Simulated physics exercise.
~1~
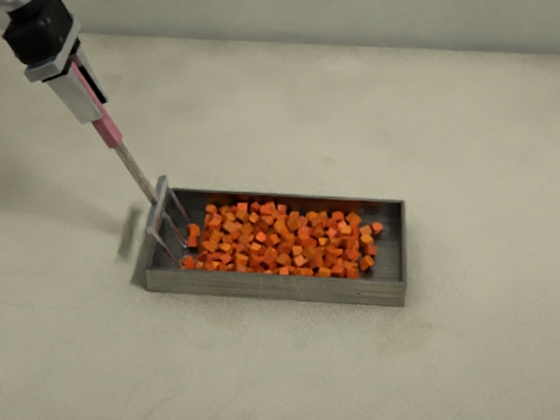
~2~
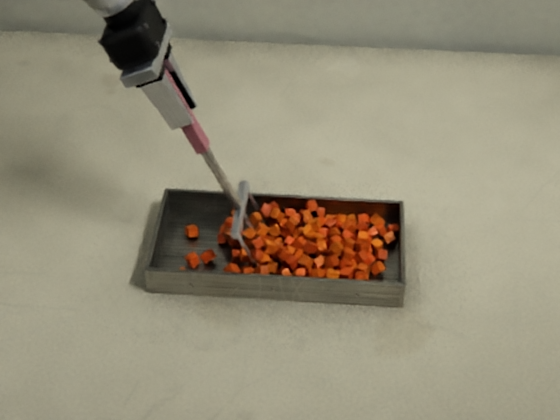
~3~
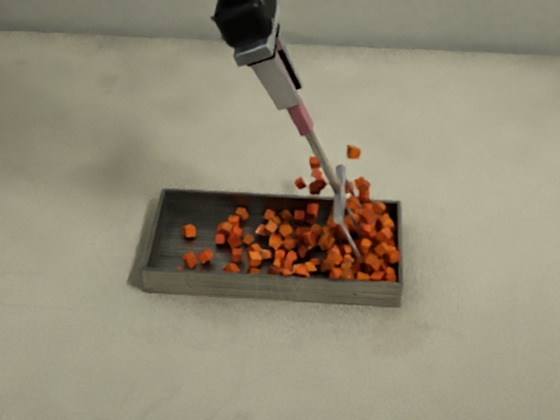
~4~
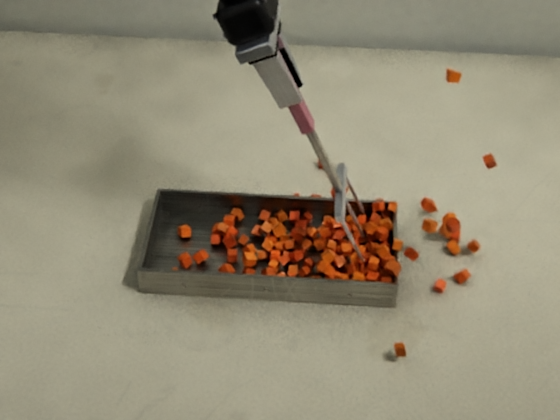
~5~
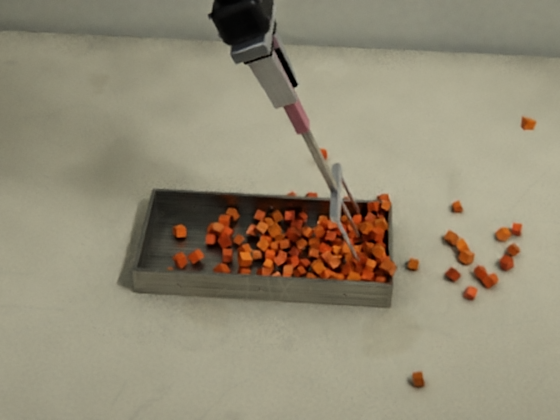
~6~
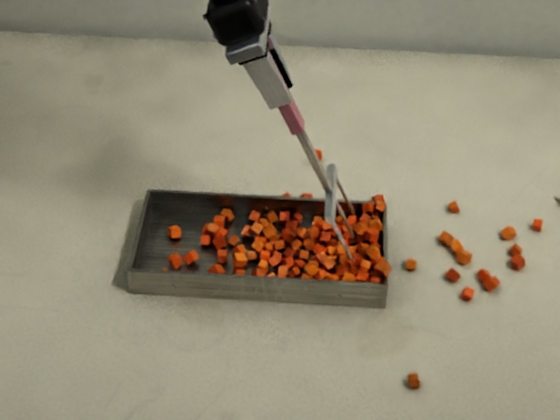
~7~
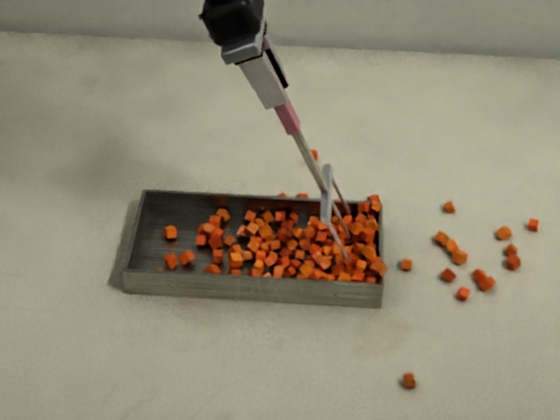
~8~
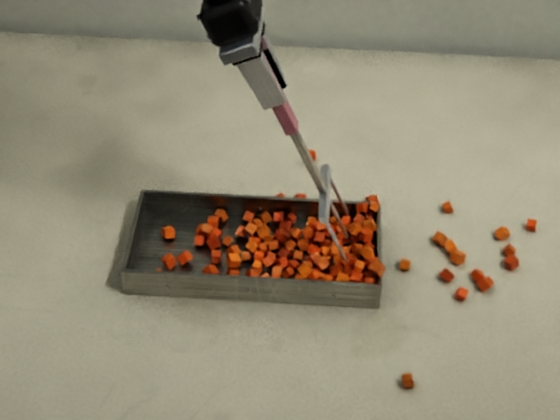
A robot's fork sweeps orange cubes rightward through a tin, scattering some onto the table.
